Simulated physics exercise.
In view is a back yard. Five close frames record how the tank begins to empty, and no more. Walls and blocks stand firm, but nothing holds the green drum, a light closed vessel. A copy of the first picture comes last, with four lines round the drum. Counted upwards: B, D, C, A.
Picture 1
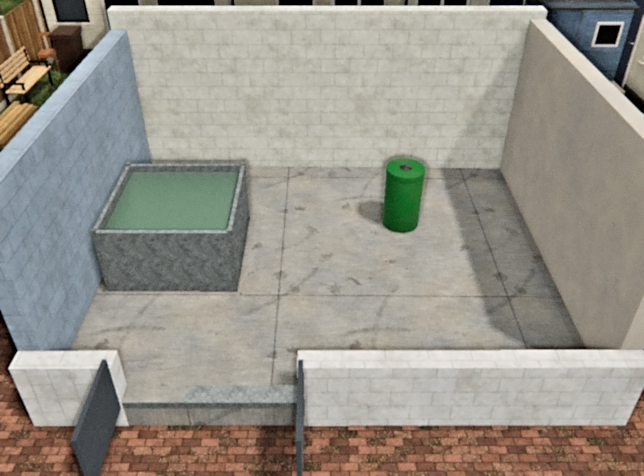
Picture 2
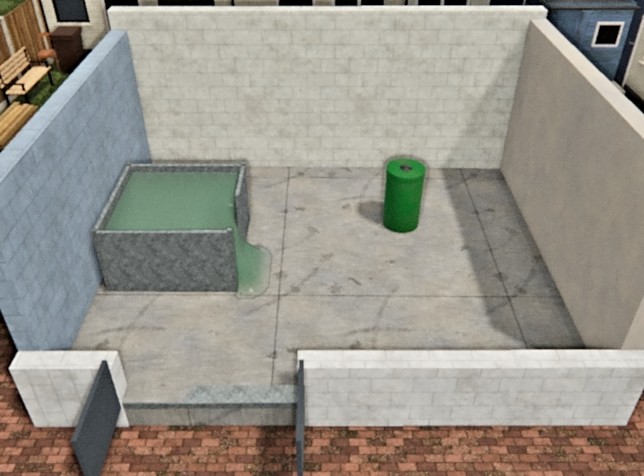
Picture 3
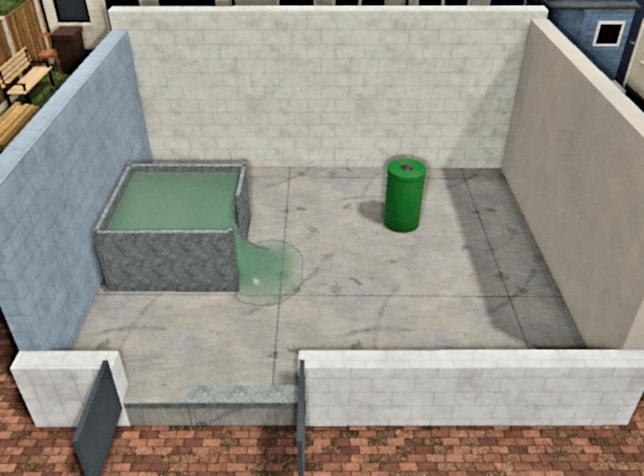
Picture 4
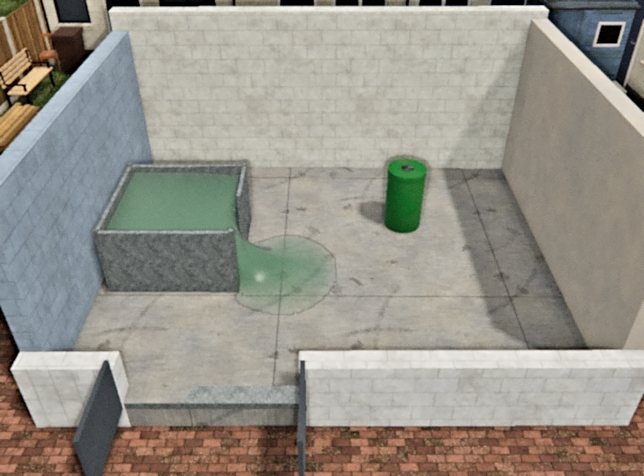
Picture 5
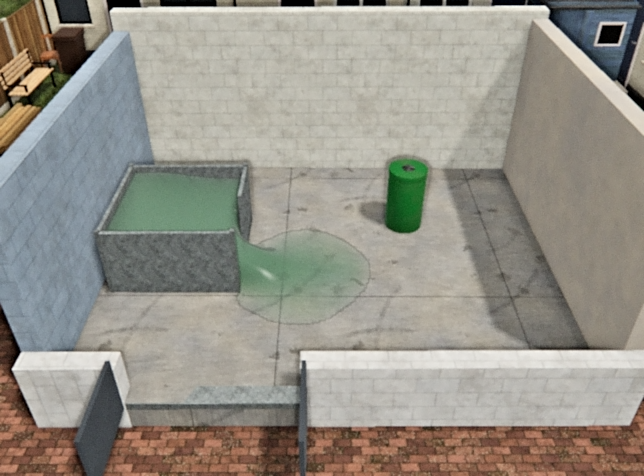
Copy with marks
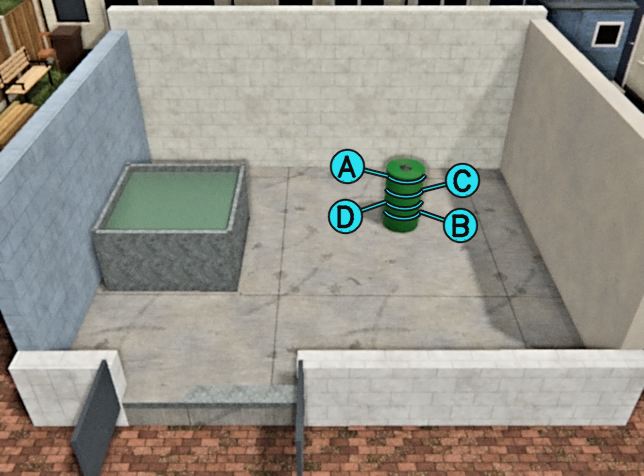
The video shows a walled back yard with an open gate, a green drum and a full stone tank, from whose right side greenish liquid pours onto the paved ground and spreads into a widening puddle toward the right.
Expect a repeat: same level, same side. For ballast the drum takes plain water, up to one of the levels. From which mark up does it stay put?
The answer is line B.
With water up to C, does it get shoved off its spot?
No.
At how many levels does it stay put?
All four.
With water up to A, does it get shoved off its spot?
No.
On the marked copy, A at (407, 182); B at (404, 218); C at (406, 196); D at (405, 208); from the bottom up B, D, C, A.
For line A, it does not move.
For line B, it does not move.
For line C, it does not move.
For line D, it does not move.
